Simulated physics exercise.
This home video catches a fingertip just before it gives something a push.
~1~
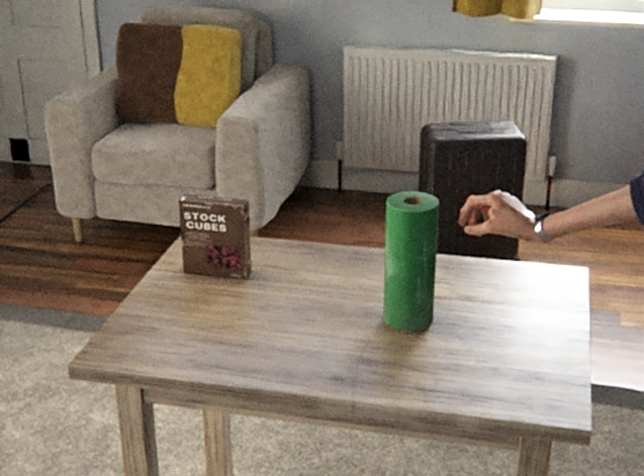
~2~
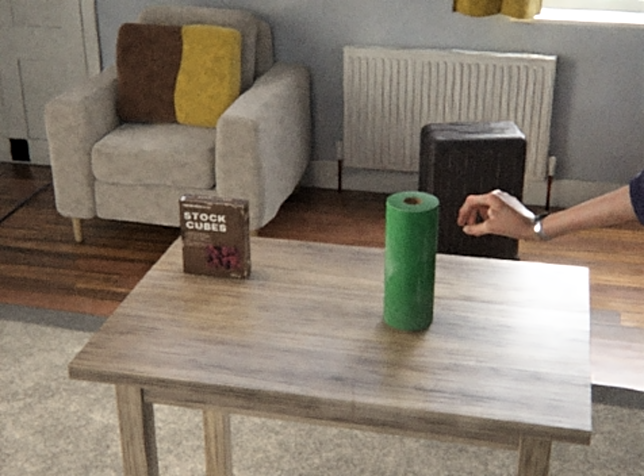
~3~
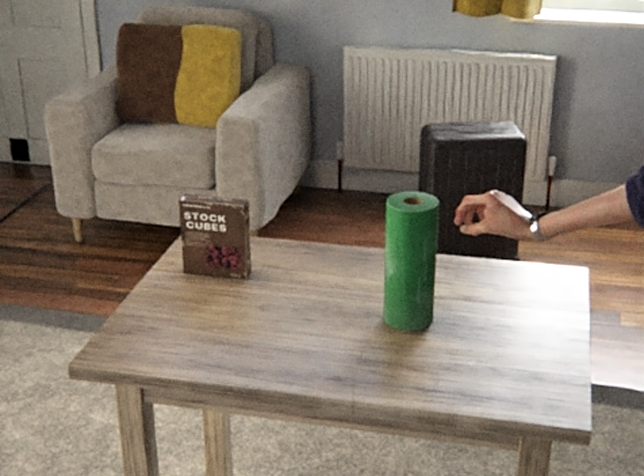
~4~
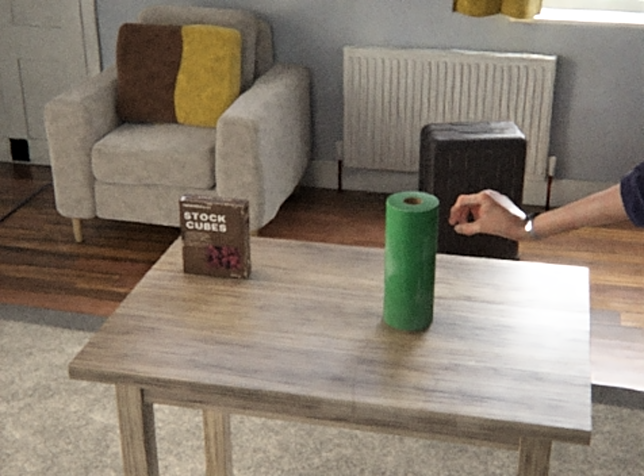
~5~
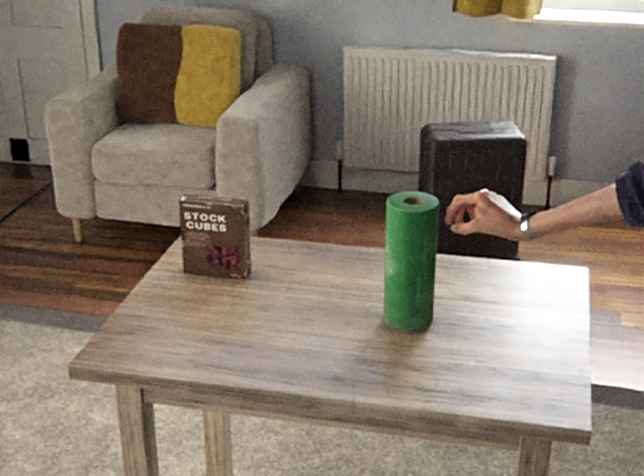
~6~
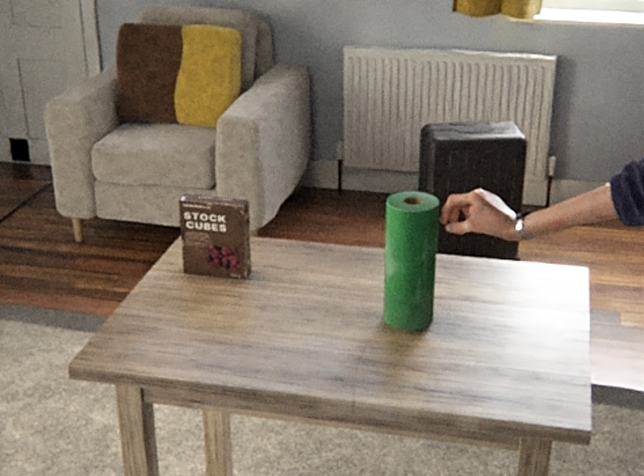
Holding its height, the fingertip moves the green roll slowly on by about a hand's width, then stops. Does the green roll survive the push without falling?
No.
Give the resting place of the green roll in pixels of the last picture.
End point in the final view: About (309, 286).
Then, 0.70 s later than the last frame, green roll tilted by 16° near (392, 255).
Then, 1.30 s later than the last frame, green roll tilted by 57° near (345, 263).
Then, 1.40 s later than the last frame, green roll on its side near (319, 289).
When it is over, lying over on the table, green roll. End places, in pixels of the last picture, green roll near (309, 286).
